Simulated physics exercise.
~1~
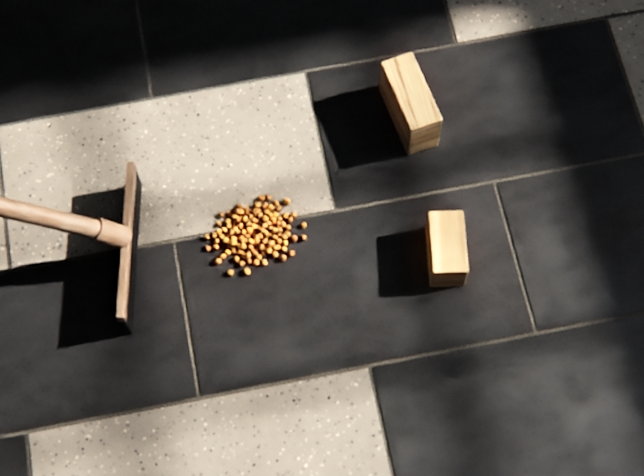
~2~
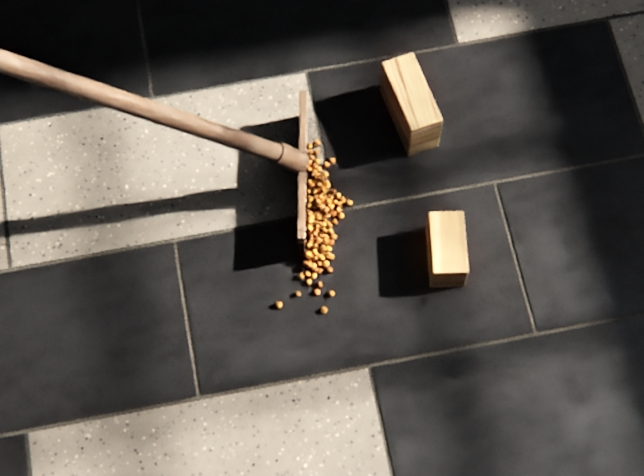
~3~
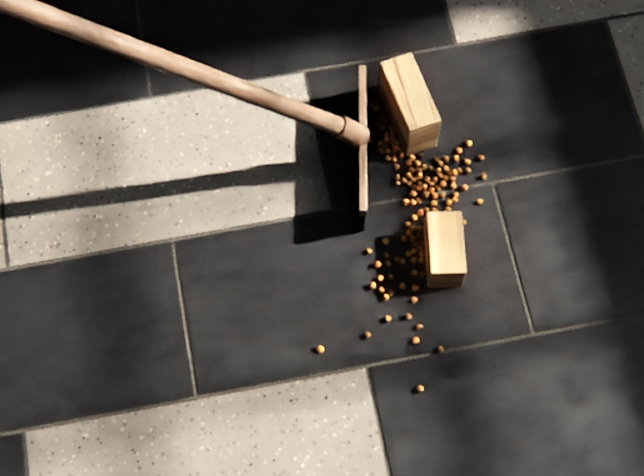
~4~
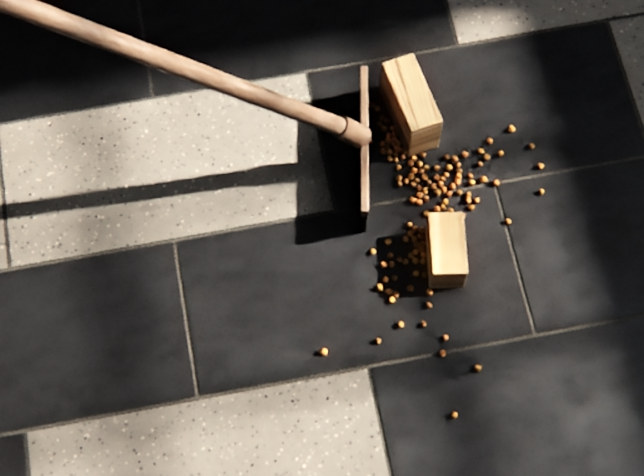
A long-handled squeegee swept a pile of small golden balls rightward across dark and pale floor tiles toward two wooden blocks, then stopped just short of them, while many balls spilled through the gap, others stayed before the blocks and a few rolled around the nearer one.
